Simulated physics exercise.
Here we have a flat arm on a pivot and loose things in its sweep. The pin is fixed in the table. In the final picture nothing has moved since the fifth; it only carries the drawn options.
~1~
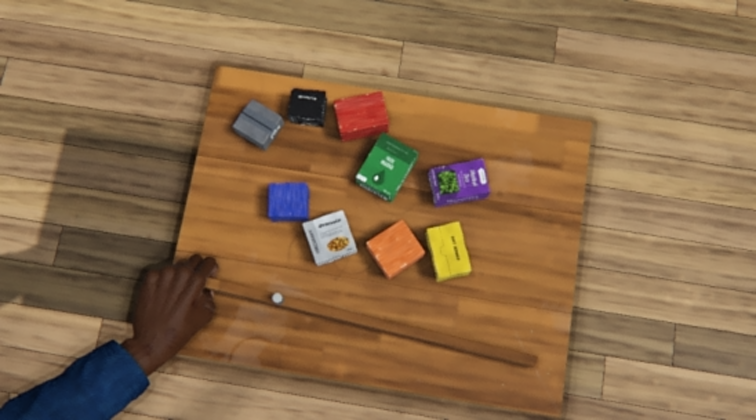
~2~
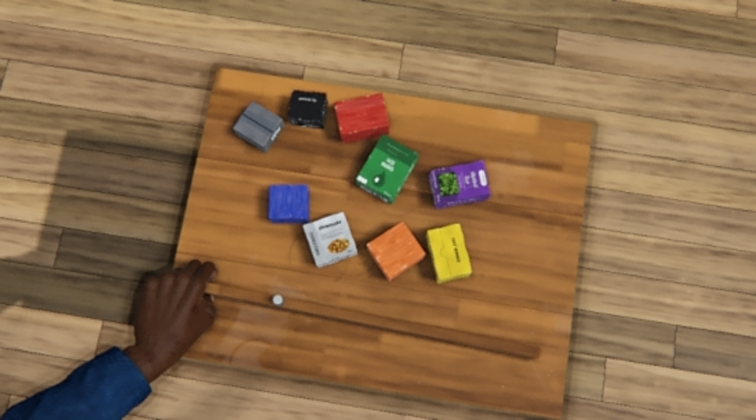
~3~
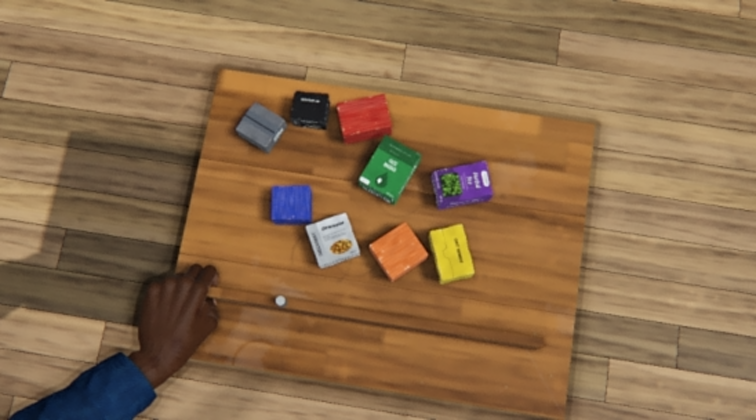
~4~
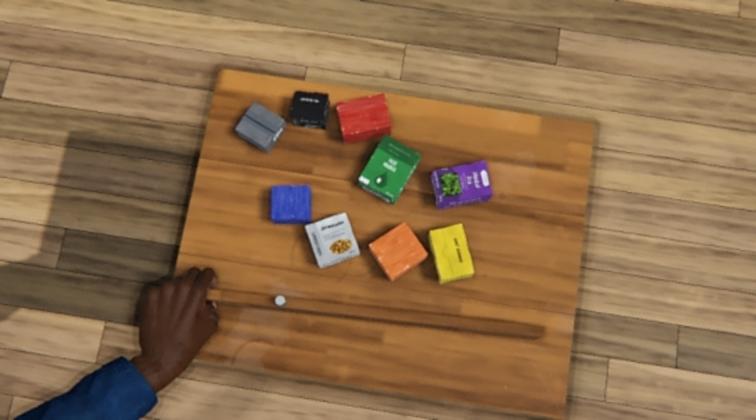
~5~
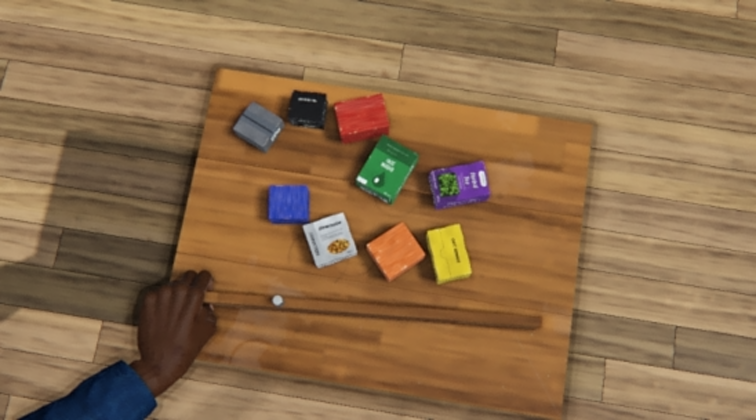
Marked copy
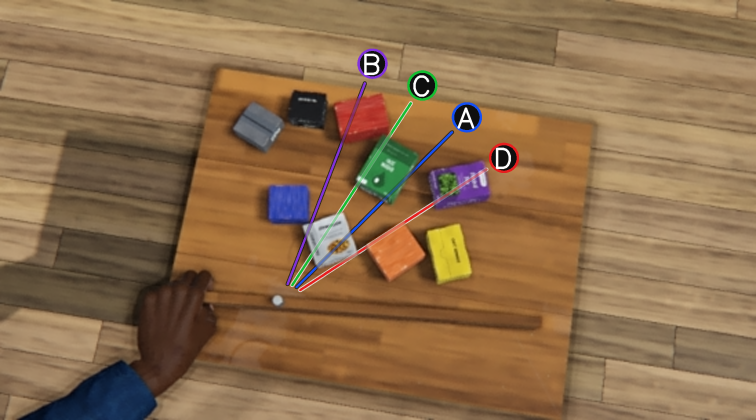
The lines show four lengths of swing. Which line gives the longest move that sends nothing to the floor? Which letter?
A is the last safe line.
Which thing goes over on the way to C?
The red block.
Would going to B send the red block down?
By then, yes.
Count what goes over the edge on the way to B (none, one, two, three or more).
Two.
On the copy, A at (376, 208); B at (327, 181); C at (353, 192); D at (395, 228).
On A. First, arm (411, 270); yellow packet (443, 233); orange block (395, 247).
Then, arm (393, 229); red block (362, 115); purple packet (450, 155).
Finally, arm (375, 207); red block (339, 89); purple packet (423, 120); nothing has fallen.
By contrast, B drops the red block and purple packet; C drops the red block; D is safe but short.
